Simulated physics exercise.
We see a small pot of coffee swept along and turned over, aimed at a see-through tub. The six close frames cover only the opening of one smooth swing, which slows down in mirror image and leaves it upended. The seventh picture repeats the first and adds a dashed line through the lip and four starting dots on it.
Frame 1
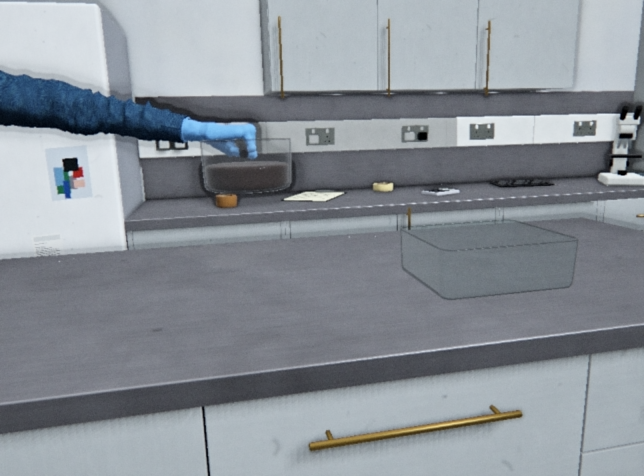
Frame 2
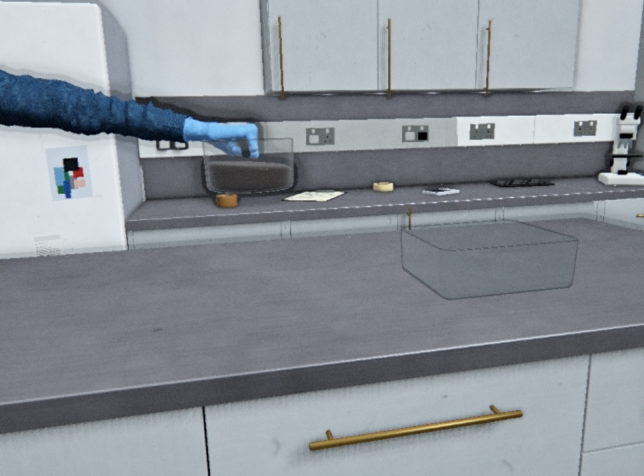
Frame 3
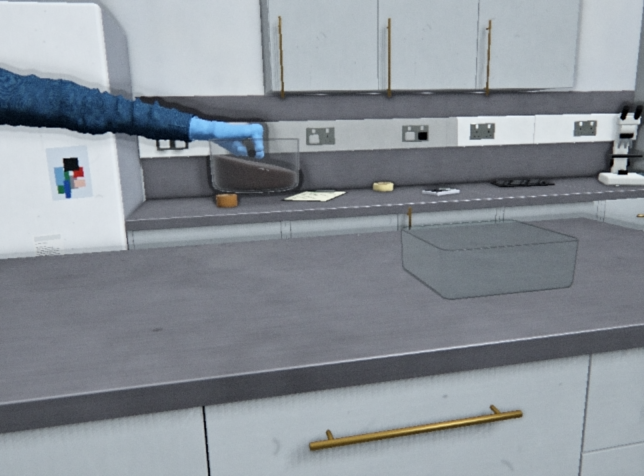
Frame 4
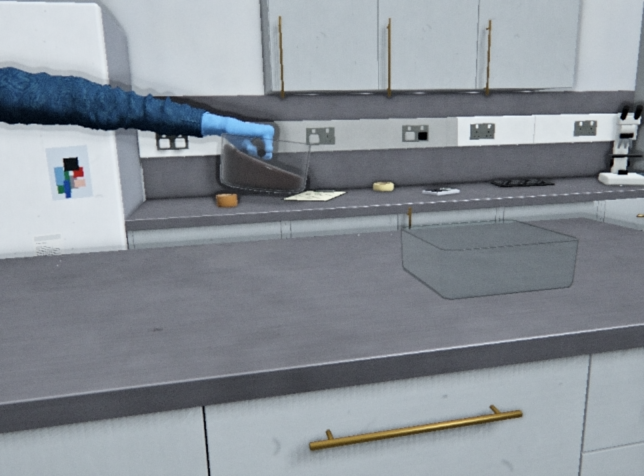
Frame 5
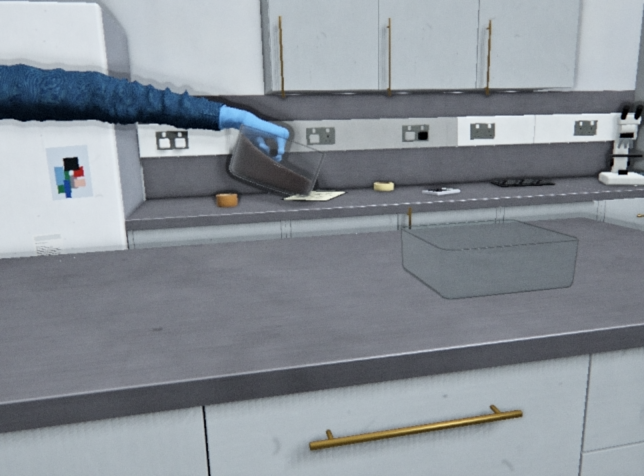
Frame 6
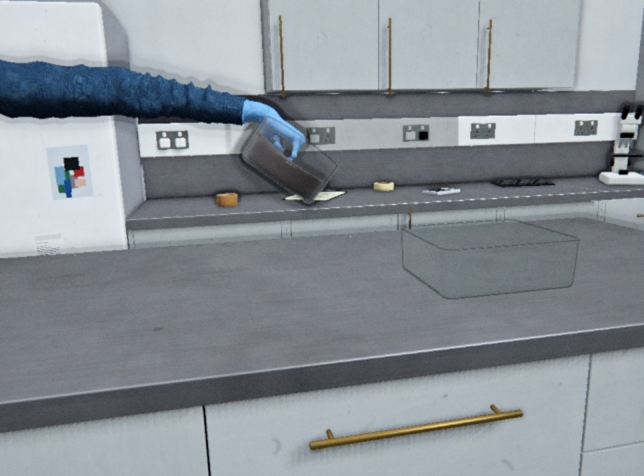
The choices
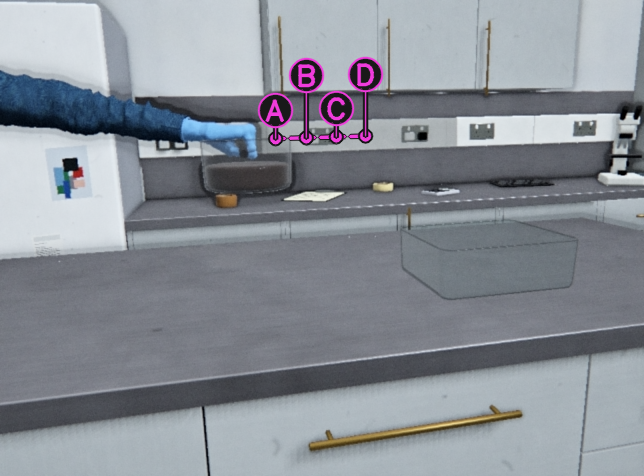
In a laboratory with grey worktops, a blue-gloved hand on a dark blue sleeve holds a small clear container of dark brown contents upright above the back counter, while an empty see-through tub sits on the front bench. The hand moves slowly right, then tilts the container increasingly steeply toward the right.
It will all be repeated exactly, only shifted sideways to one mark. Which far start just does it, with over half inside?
B.
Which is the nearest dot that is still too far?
A it is.
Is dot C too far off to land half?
No, that is safe.
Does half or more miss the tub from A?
Yes, that goes wrong.
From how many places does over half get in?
Three of the four.
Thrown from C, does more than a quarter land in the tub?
Yes, it does.
In magenta, A at (275, 138); B at (306, 137); C at (336, 136); D at (365, 136).
If A is chosen, about 18 % lands in the tub, 79 % falls short and 3 % goes beside or beyond.
If B is chosen, about 64 % lands in the tub, 17 % falls short and 19 % goes beside or beyond.
If C is chosen, about 71 % lands in the tub, 4 % falls short and 25 % goes beside or beyond.
If D is chosen, about 73 % lands in the tub, 6 % falls short and 22 % goes beside or beyond.
